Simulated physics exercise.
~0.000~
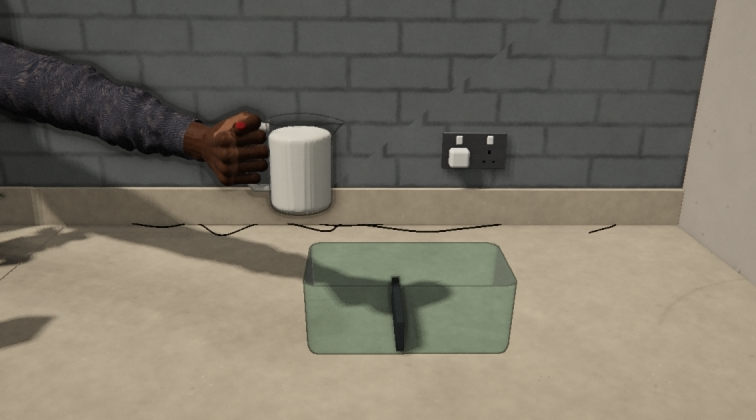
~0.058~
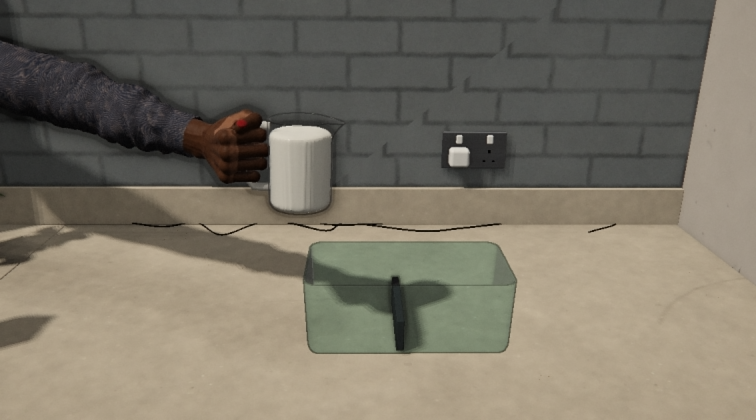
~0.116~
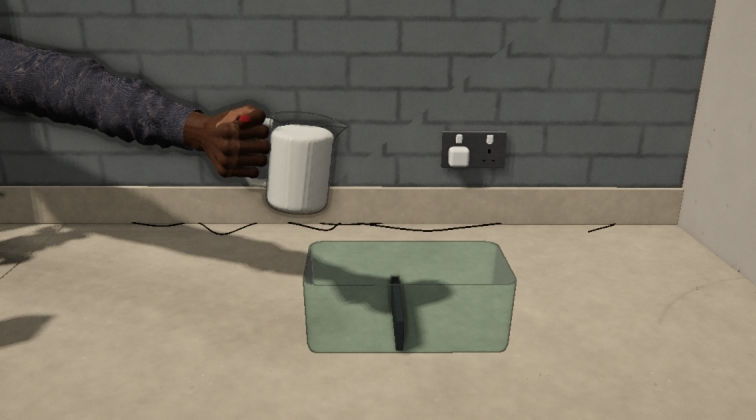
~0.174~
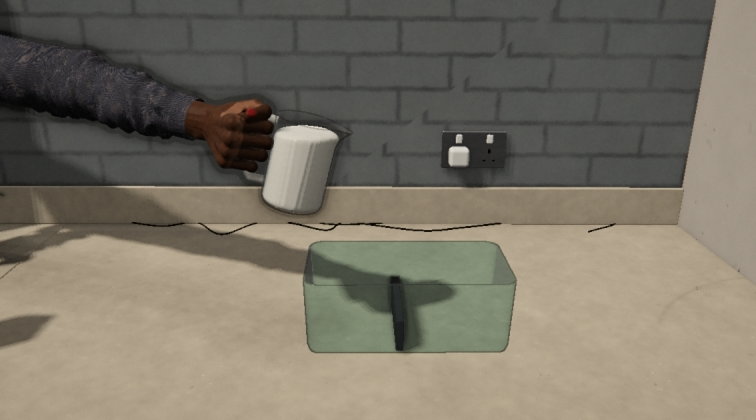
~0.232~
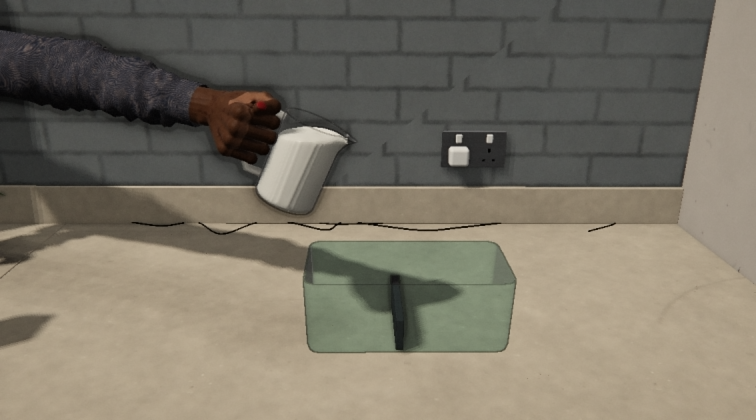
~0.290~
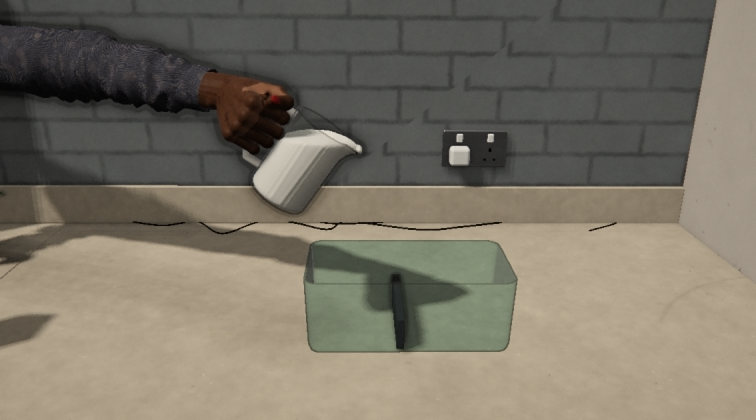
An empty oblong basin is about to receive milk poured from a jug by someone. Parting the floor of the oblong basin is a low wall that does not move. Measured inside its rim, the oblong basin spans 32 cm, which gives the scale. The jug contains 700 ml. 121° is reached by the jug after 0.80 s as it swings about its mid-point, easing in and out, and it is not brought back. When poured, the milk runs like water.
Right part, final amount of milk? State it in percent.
23 per cent.
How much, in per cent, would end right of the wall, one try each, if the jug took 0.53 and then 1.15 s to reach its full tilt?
Near 15 in a hundred on the first go and near 35 in a hundred on the second.
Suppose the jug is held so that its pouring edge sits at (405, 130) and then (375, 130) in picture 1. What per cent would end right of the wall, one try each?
Result: 90 per cent, then 75 per cent.
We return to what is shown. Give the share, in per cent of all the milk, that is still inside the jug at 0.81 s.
Near 8 percent, more or less.
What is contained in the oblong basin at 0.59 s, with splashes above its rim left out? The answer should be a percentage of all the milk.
Roughly 18 per cent.
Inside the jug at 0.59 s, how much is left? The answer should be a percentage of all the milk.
I'd estimate some 58 % remains.
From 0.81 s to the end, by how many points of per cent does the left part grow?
That amounts to roughly 12 per cent of the whole.
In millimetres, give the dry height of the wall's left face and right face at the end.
Left side: Around 30 mm. Right side: Around 46 mm.
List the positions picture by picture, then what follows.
Tilt 0°; pouring edge (345, 121); surface from (269, 132) to (332, 133); the oblong basin's rim runs from (307, 264) to (507, 264); the wall's top is at (398, 299), in the first frame.
Tilt 2°; pouring edge (346, 122); surface from (270, 131) to (332, 133), in the second frame.
Tilt 6°; pouring edge (349, 125); surface from (273, 130) to (334, 134), in the third frame.
Tilt 14°; pouring edge (354, 132); surface from (275, 132) to (340, 135), in the fourth frame.
Tilt 23°; pouring edge (358, 141); surface from (271, 148) to (348, 138), in the fifth frame.
Tilt 35°; pouring edge (362, 153); surface from (267, 154) to (356, 144); 1 per cent is over the edge, in the sixth frame.
Then, 0.59 s in, the tilt is 102° and 58 per cent is still to pour, 5 is left of the wall and 12 right of it.
Then, 0.81 s in, the tilt is 121° and 8 per cent is still to pour, 58 is left of the wall and 20 right of it.
Then, 1.05 s in, the tilt is 121° and 0 per cent is still to pour, 67 is left of the wall and 22 right of it.
Then, 1.30 s in, the tilt is 121° and 0 per cent is still to pour, 70 is left of the wall and 23 right of it.
Finally, 70 per cent lies left of the wall, 23 right of it and 7 outside.
